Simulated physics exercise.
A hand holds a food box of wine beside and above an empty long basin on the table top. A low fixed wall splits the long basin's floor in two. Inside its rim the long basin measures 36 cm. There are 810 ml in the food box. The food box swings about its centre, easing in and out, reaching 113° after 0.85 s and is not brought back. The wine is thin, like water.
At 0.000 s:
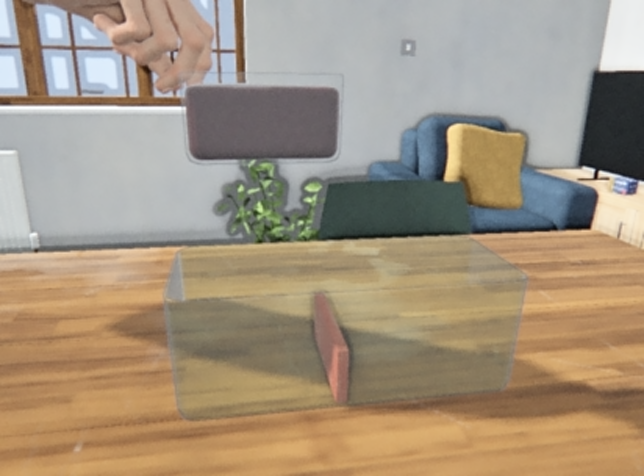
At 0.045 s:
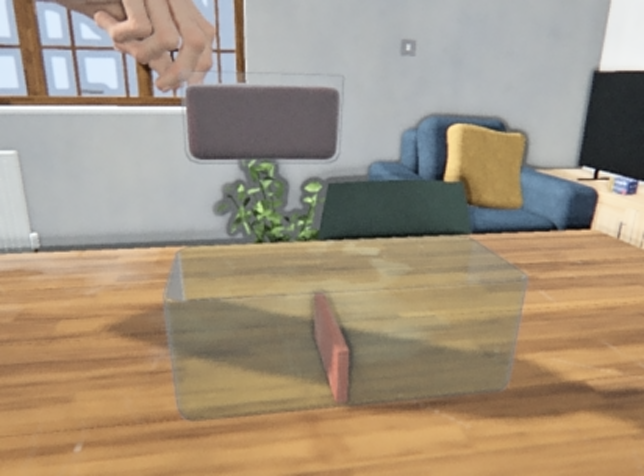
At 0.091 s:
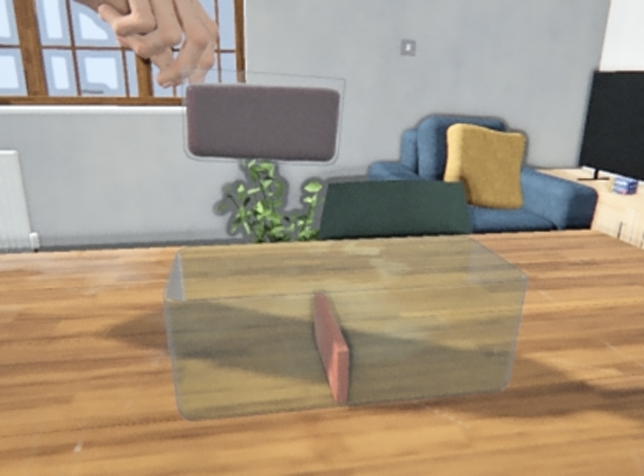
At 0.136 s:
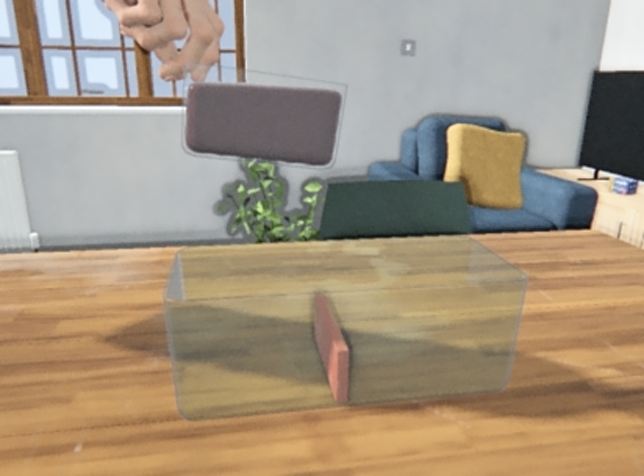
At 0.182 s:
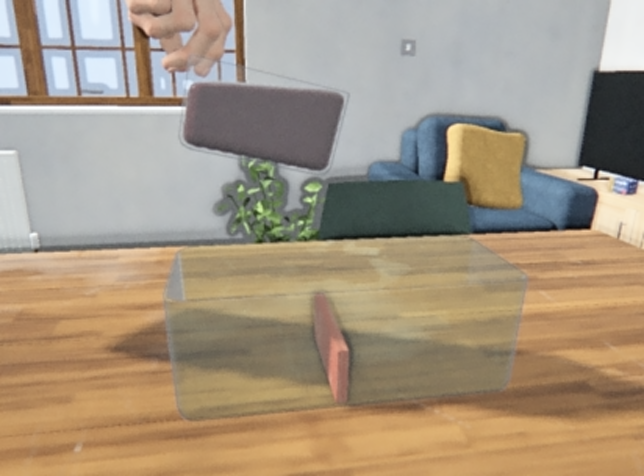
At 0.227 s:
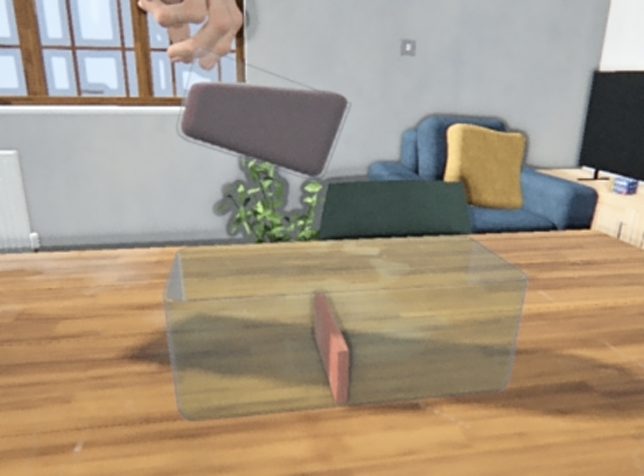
A dark, rounded box hanging above a long clear basin with a reddish divider slowly tilted, its right end dipping, while a hand above it drifted a little to the right.
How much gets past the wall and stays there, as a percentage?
Roughly 89 per cent is past the wall.
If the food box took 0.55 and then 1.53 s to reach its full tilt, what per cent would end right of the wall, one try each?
First 90, then 95 per cent.
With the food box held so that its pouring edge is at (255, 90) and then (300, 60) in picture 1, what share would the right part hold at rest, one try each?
First 50, then 75 per cent.
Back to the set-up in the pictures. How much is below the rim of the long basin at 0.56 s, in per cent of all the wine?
Near 22 in a hundred.
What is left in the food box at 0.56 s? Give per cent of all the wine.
About 34 per cent.
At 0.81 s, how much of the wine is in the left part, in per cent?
About 4 per cent.
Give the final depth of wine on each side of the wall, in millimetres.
Left about 2 mm, right about 28 mm.
By 0.56 s the tilt is 84° and 34 per cent is still to pour, 0 is left of the wall and 21 right of it.
By 0.81 s the tilt is 112° and 5 per cent is still to pour, 4 is left of the wall and 84 right of it.
By 1.07 s the tilt is 113° and 0 per cent is still to pour, 9 is left of the wall and 88 right of it.
By 1.35 s the tilt is 113° and 0 per cent is still to pour, 9 is left of the wall and 89 right of it.
At rest 9 per cent lies left of the wall, 89 right of it and 2 outside.
